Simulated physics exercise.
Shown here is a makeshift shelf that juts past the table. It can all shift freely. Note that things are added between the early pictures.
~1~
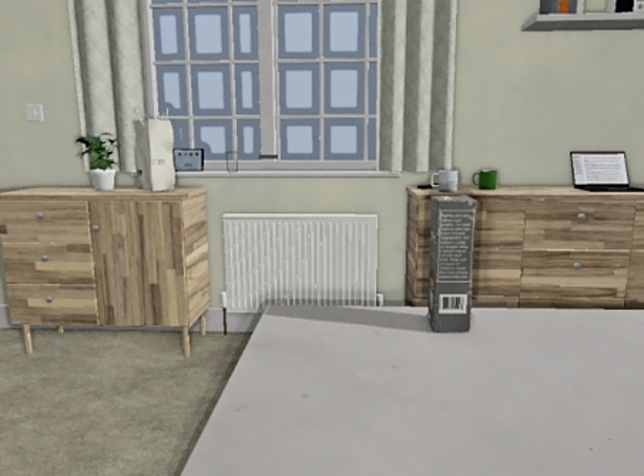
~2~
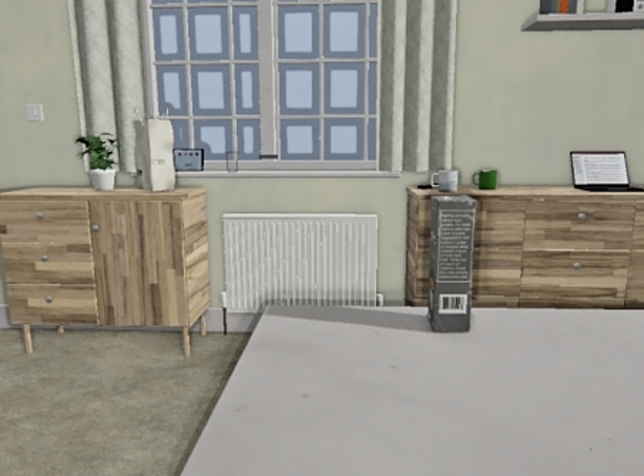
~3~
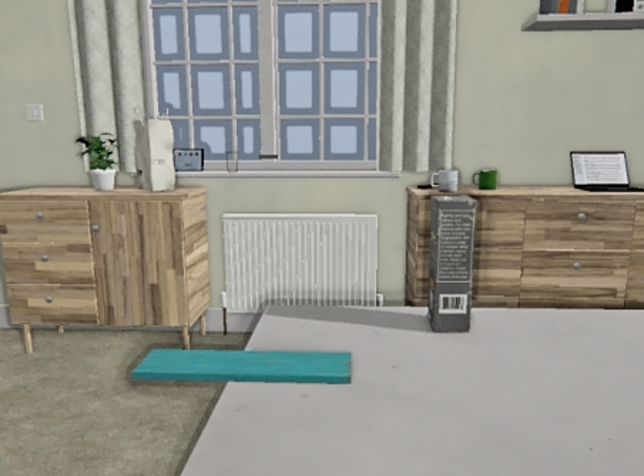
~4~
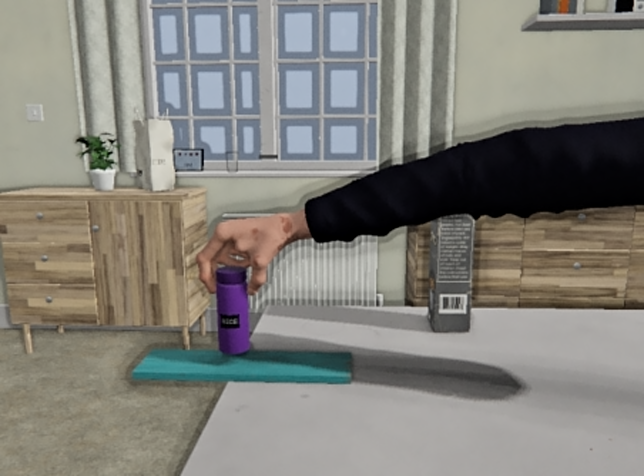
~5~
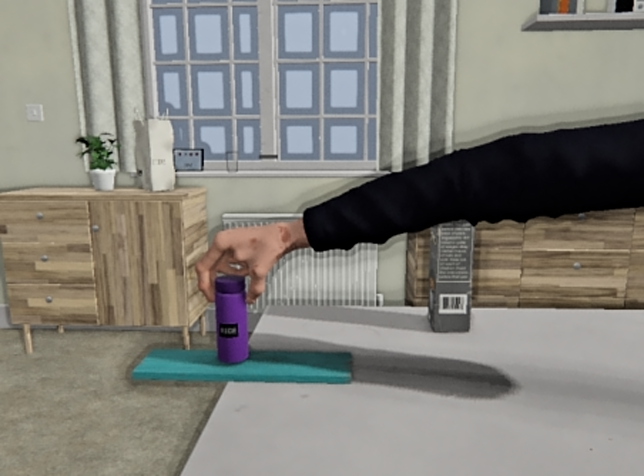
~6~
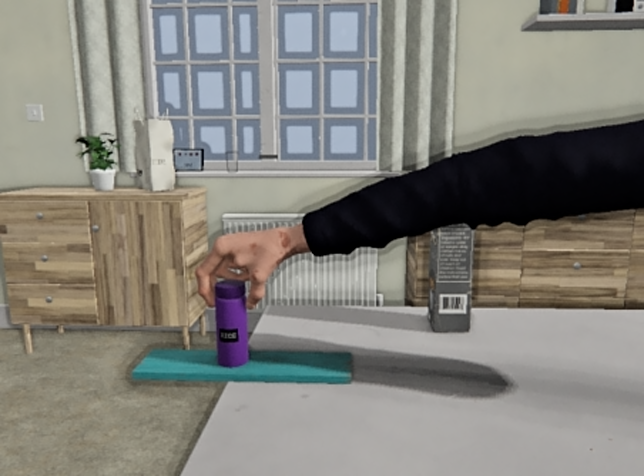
A hand in a black sleeve lowered a purple shaker onto a teal board that had appeared at the left edge of the table, and kept holding it, while the grey carton stayed still.
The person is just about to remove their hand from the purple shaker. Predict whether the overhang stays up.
Prediction: It stays up.
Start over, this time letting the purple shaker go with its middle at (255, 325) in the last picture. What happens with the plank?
Well, it simply stays in place.
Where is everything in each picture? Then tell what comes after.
In the first picture, the last thing is not in view yet; grey carton (450, 263).
In the second picture, the last thing is not in view yet; grey carton (450, 263).
In the third picture, the last thing is not in view yet; grey carton (450, 263).
The fourth picture shows coming down; purple shaker (233, 309); grey carton (450, 263).
The fifth picture shows coming down; purple shaker (231, 318); grey carton (450, 263).
The sixth picture shows set down, still held; purple shaker (232, 323); grey carton (450, 263).
Then, 0.40 s later than the last frame, all is still.
Then, 1.10 s later than the last frame, purple shaker resting near (232, 324).
When it is over, all 3 as before. End places, in pixels of the last picture, purple shaker near (232, 324). The plank keeps its balance.
